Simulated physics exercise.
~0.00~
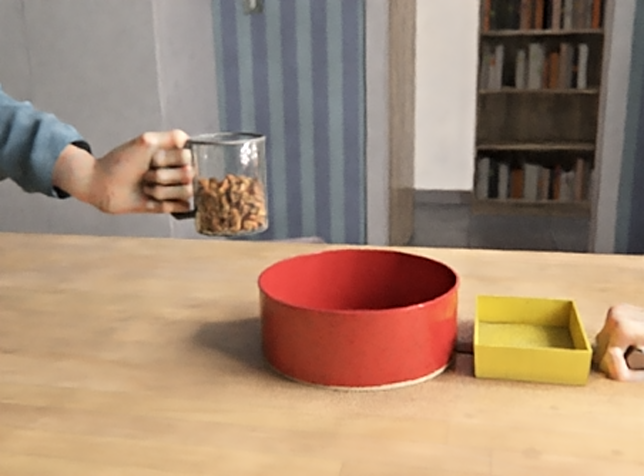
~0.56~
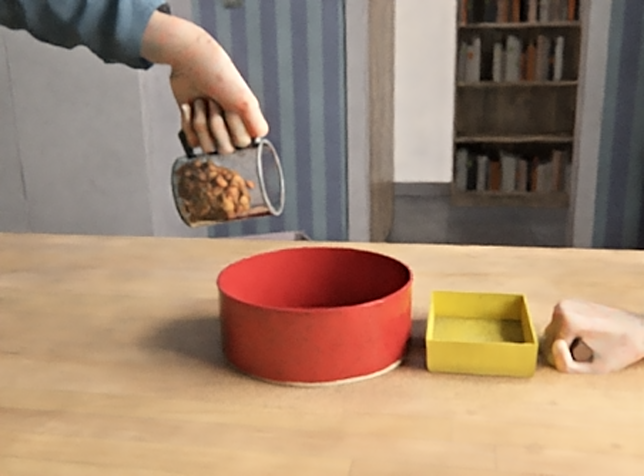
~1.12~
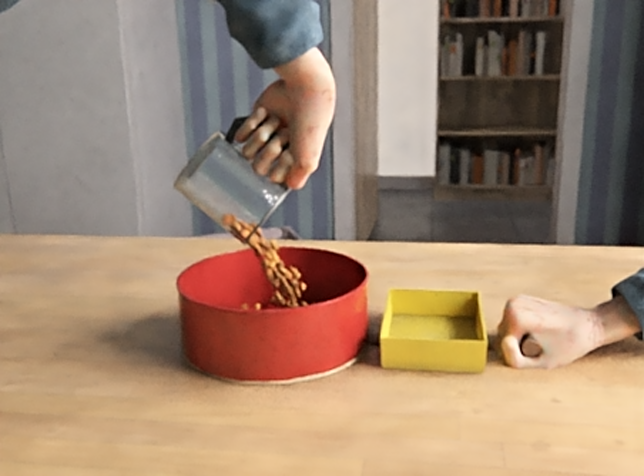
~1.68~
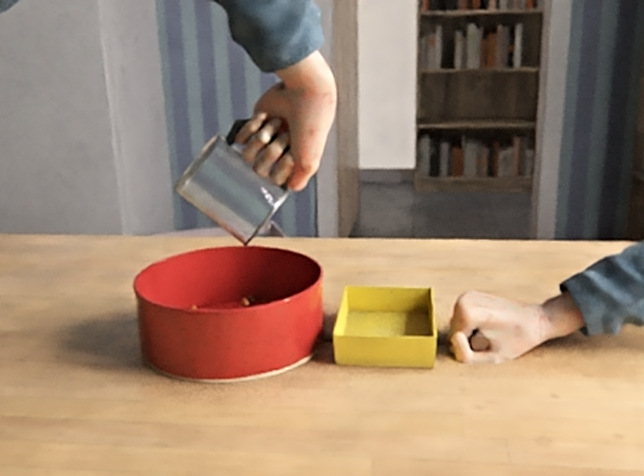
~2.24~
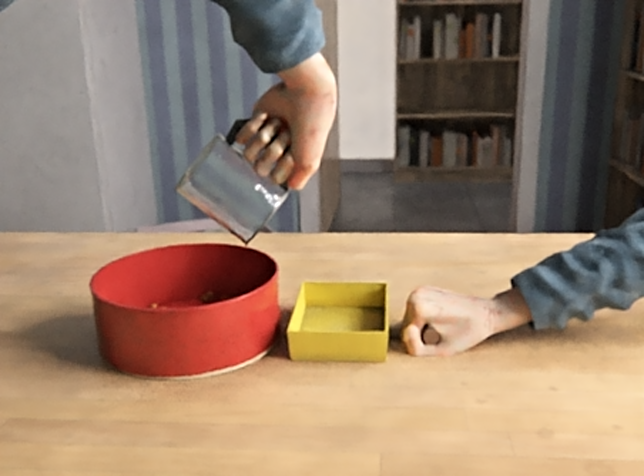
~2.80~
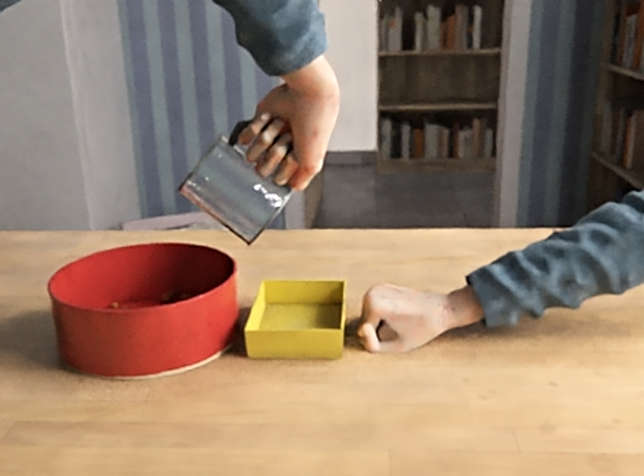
Hand tipping a glass cup of brown kibble into a red pot, emptying it as pot and yellow tin slide left.
